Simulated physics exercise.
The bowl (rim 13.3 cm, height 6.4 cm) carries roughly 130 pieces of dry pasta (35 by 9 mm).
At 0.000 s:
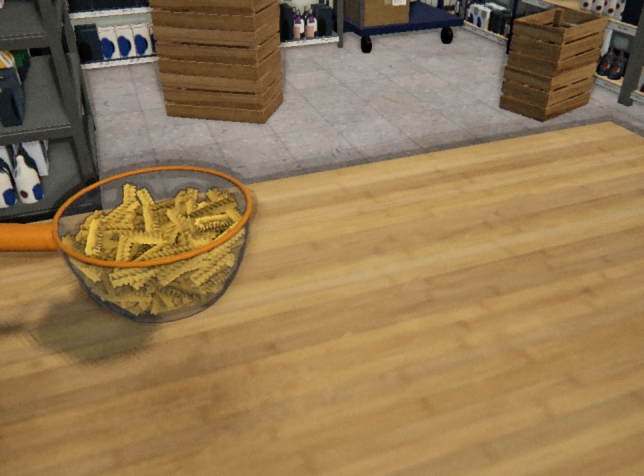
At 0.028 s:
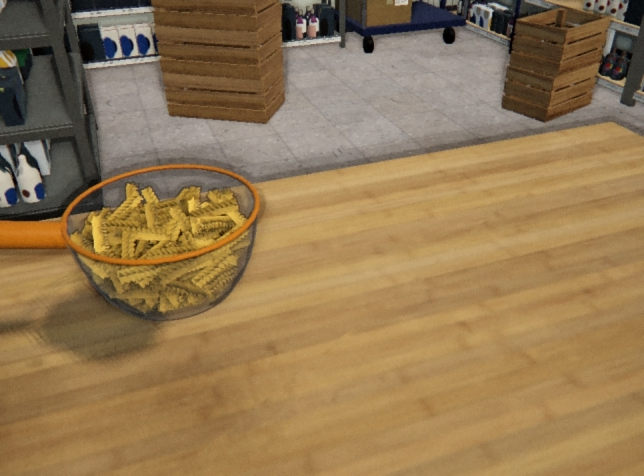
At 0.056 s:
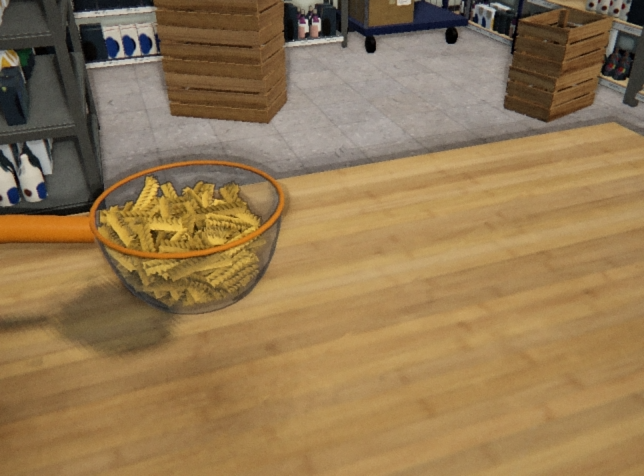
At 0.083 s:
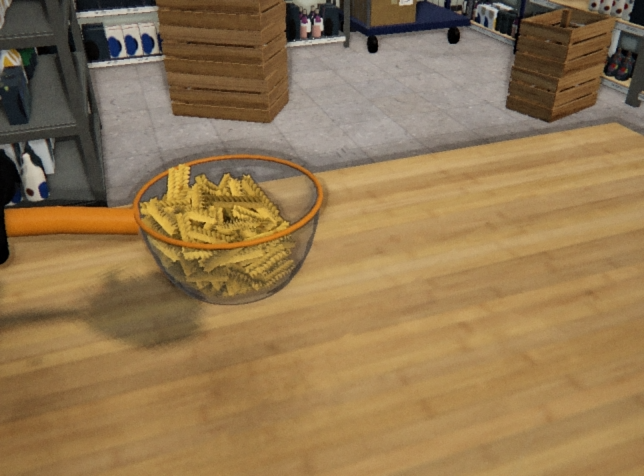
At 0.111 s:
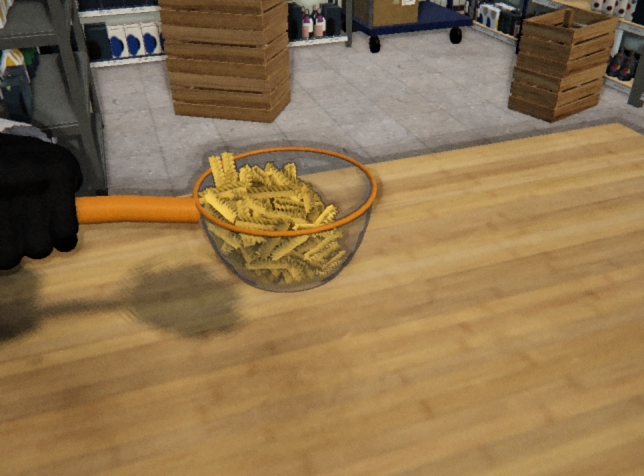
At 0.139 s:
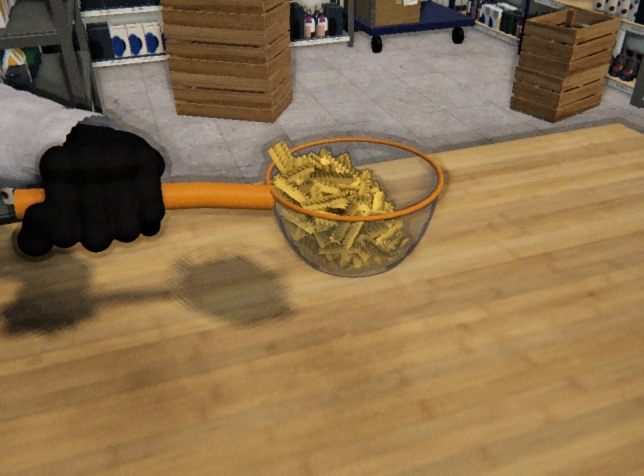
A clear bowl with an orange rim and handle, filled with dry ridged pasta, starts at the left of a wooden tabletop and slides right, slowly at first. It speeds up as a black-gloved hand gripping the handle comes into view, and the pasta shifts toward the bowl's left side.
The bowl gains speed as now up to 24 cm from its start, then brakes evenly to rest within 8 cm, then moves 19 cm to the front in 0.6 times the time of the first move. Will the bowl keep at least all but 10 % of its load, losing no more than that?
No, it loses more than 10 %.
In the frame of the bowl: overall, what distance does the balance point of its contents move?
It ends up roughly 1.0 centimetres off.
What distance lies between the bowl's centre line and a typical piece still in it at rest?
3.5 cm or so.
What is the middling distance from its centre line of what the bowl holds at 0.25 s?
4.0 cm, roughly.
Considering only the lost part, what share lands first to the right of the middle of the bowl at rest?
60 %.
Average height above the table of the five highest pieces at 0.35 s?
They are about 30 cm above the table.
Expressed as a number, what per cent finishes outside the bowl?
I'd put it at roughly 50 percent.
Then, at 0.25 s, tilt 0 degrees; bowl 95 %, in the air 5 %; middle of all pieces near (560, 158).
Then, at 0.35 s, tilt 0 degrees; bowl 65 %, in the air 35 %.
After 0.44 s, tilt 0 degrees; bowl 50 %, in the air 50 %.
Then, at 0.52 s, tilt 0 degrees; fallen left of where it stops 5 %, bowl 50 %, fallen right of where it stops 10 %, in the air 35 %.
By 1.0 s all is still; fallen behind where it stops 5 %, fallen left of where it stops 5 %, bowl 50 %, fallen right of where it stops 20 %, fallen in front of where it stops 20 %.
